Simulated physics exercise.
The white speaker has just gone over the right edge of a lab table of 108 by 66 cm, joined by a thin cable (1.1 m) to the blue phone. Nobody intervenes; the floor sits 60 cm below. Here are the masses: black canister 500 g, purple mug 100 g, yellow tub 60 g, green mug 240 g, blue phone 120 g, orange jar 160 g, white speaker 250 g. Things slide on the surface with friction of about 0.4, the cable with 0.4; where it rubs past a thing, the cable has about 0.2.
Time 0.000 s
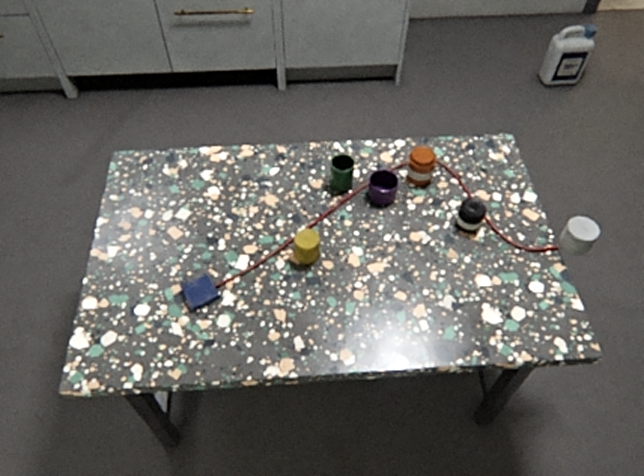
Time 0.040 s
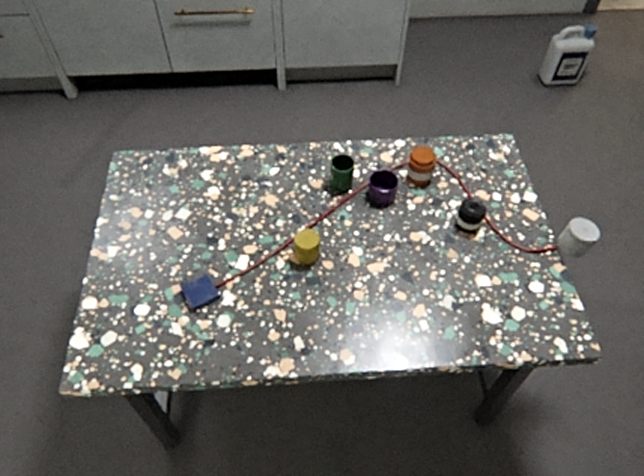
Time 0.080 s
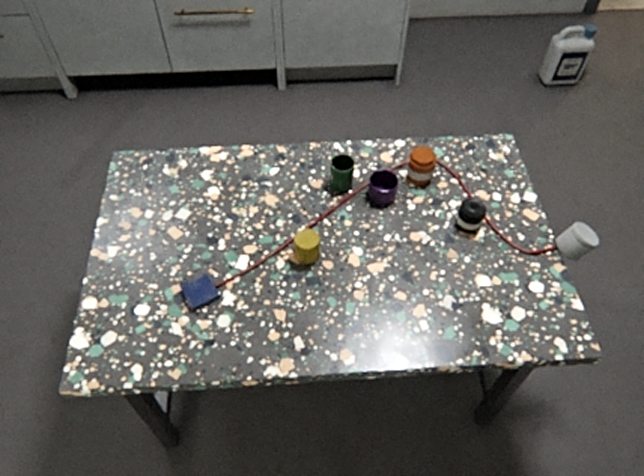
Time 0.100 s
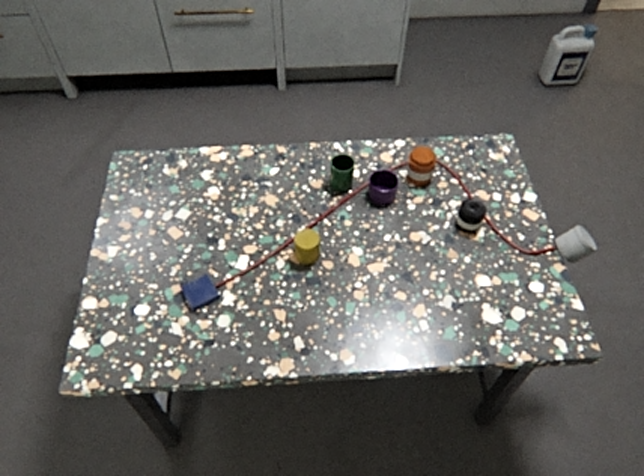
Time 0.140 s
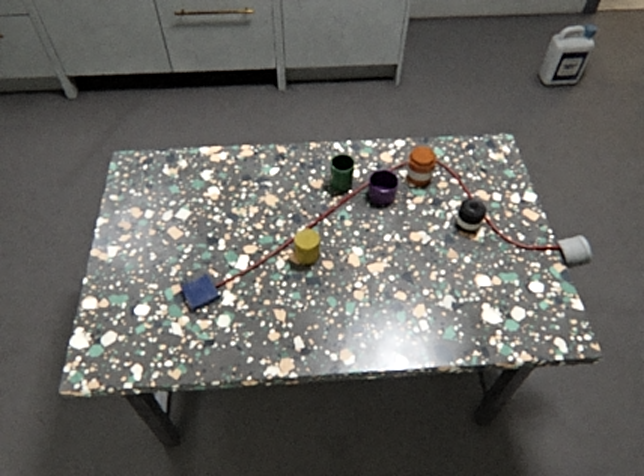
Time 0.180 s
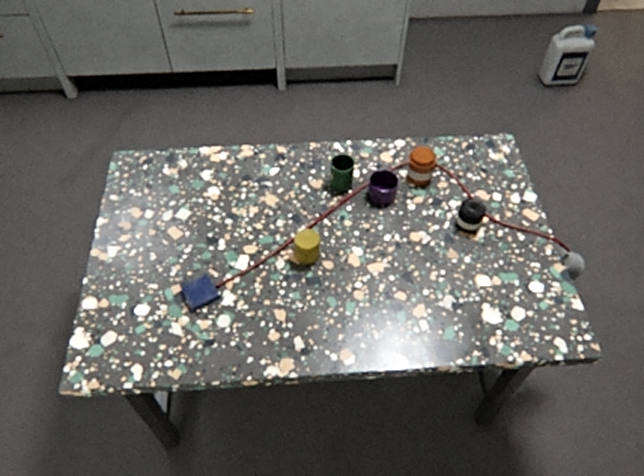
A white cylindrical speaker, joined by a thin reddish cable to a blue phone at the left of a speckled lab table, tilts and drops slightly past the right edge. Seen from above at a fixed angle, the table also holds yellow, green, purple, orange and black containers, with cabinets and a jug behind. The cable's right end straightens while the other things stay still.
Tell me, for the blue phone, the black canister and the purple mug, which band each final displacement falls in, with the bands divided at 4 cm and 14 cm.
At the end, the blue phone will be displaced a lot, the black canister will be displaced only a little, the purple mug will be displaced moderately.
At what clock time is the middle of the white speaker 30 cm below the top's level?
It gets there at roughly 0.36 s.
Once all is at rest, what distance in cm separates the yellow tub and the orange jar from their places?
Final places, approx.: Yellow tub 0 cm off, orange jar 10 cm off.
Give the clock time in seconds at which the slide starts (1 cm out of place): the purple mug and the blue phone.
For the purple mug it's 0.40 s, while the blue phone gets there at 0.26 s.
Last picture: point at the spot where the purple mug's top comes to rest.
At about (403, 204).
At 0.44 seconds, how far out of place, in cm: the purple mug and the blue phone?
At that time the purple mug has gone 2 cm and the blue phone 15 cm.
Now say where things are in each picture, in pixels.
Blue phone (200, 291); black canister (474, 208); purple mug (384, 180); cable runs through (517, 245) (461, 182) (331, 210) (260, 262), in the first picture.
White speaker (584, 229); cable runs through (516, 246) (260, 262), in the second picture.
White speaker (577, 241); cable runs through (515, 247) (260, 262), in the third picture.
White speaker (576, 244); cable runs through (515, 247) (260, 262), in the fourth picture.
White speaker (571, 253); cable runs through (518, 244) (260, 262), in the fifth picture.
Blue phone (200, 291); black canister (474, 208); purple mug (384, 180); cable runs through (535, 232) (462, 186) (331, 210) (260, 262), in the sixth picture.
After 0.4 s, the cable's tail end at (263, 254); blue phone 13 cm off its start, purple mug 2 cm off its start, white speaker over the edge.
After 0.7 s, the cable's tail end at (335, 217); blue phone 33 cm off its start, purple mug 8 cm off its start, white speaker over the edge.
After 0.9 s, the cable's tail end at (359, 205); blue phone 40 cm off its start at (346, 206), purple mug 8 cm off its start at (403, 204), white speaker over the edge.
After 1.2 s, the cable's tail end at (359, 205); blue phone 40 cm off its start, purple mug 8 cm off its start, white speaker over the edge.
After 2.4 s, the cable's tail end at (359, 205); blue phone 40 cm off its start at (346, 206), purple mug 8 cm off its start at (403, 204), black canister 0 cm off its start at (474, 208), white speaker over the edge.
